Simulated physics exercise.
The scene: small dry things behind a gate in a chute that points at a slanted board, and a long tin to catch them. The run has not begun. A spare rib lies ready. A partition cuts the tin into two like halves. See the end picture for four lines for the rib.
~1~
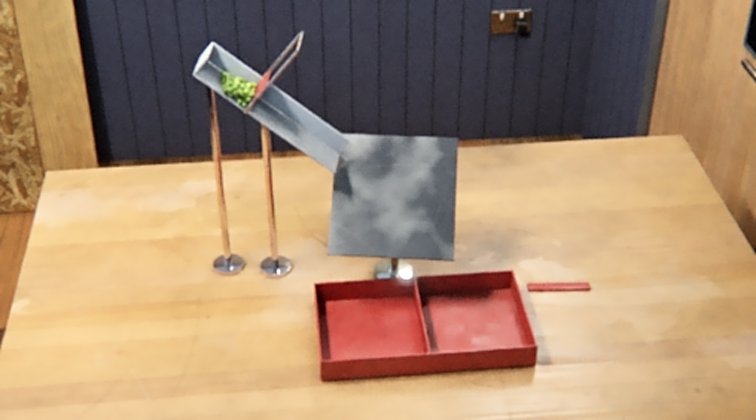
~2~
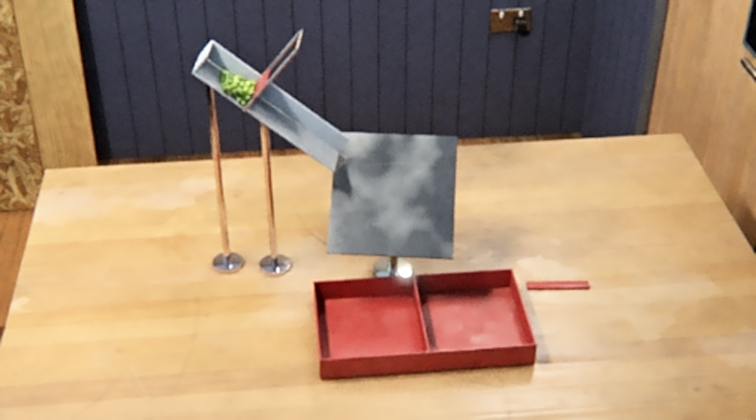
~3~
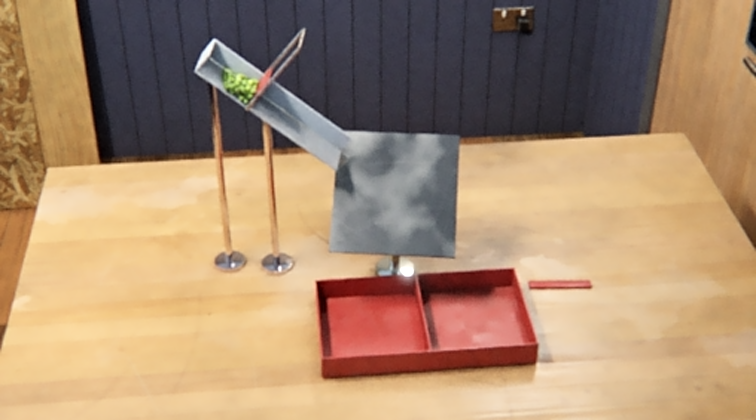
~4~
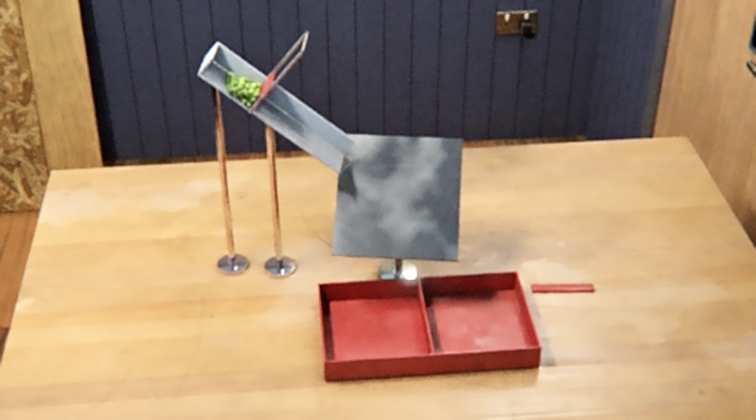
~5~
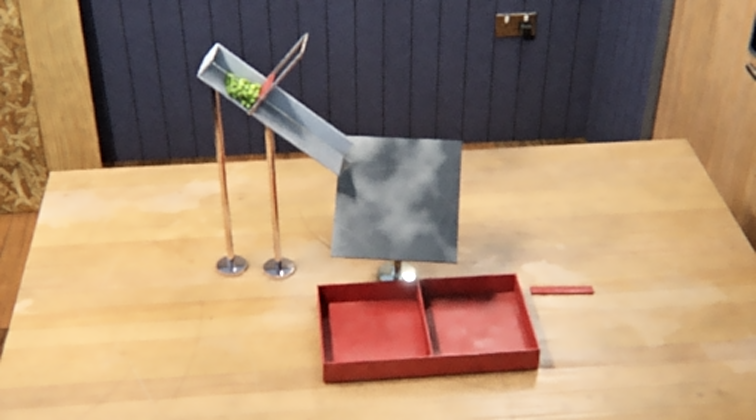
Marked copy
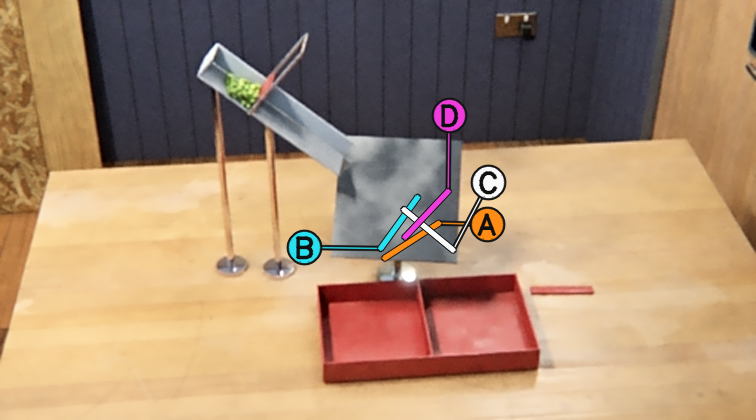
Nothing moves except a faint shift of the whole view: small green pieces sit behind a red gate in a sloping clear chute on two thin stands. A tilted grey board stays below the chute's lower end, behind a divided red tray, with a loose red strip lying to the right.
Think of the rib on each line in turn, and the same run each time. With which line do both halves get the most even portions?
C works best here.
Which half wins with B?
More lands on the left.
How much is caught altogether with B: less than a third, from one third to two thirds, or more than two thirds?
Line B gives more than two thirds.
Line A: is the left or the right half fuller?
The left half.
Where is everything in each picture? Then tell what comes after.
In the first picture, load behind the gate near (242, 87), dried peas; lip of the chute near (337, 164), sloping fairly steeply.
In the second picture, middle of the board near (393, 194), tilted fairly steeply; middle of its low edge near (390, 256); of its high edge near (397, 134).
In the third picture, front corners of the tin near (322, 358) and (538, 343); front end of its middle wall near (431, 351); gate still shut near (266, 80).
In the fourth picture, middle of the load near (246, 87); lip near (341, 165).
In the fifth picture, middle of the load near (246, 88); lip near (340, 166).
On the marked copy, line A from (438, 223) to (384, 258); line B from (417, 197) to (380, 248); line C from (403, 209) to (453, 250); line D from (448, 191) to (404, 237).
With A, of what is caught, all but a few in the left half, a small share in the right.
With B, of what is caught, all but a few in the left half, a small share in the right.
With C, of what is caught, close to half in the left half, close to half in the right.
With D, of what is caught, all but a few in the left half, a small share in the right.
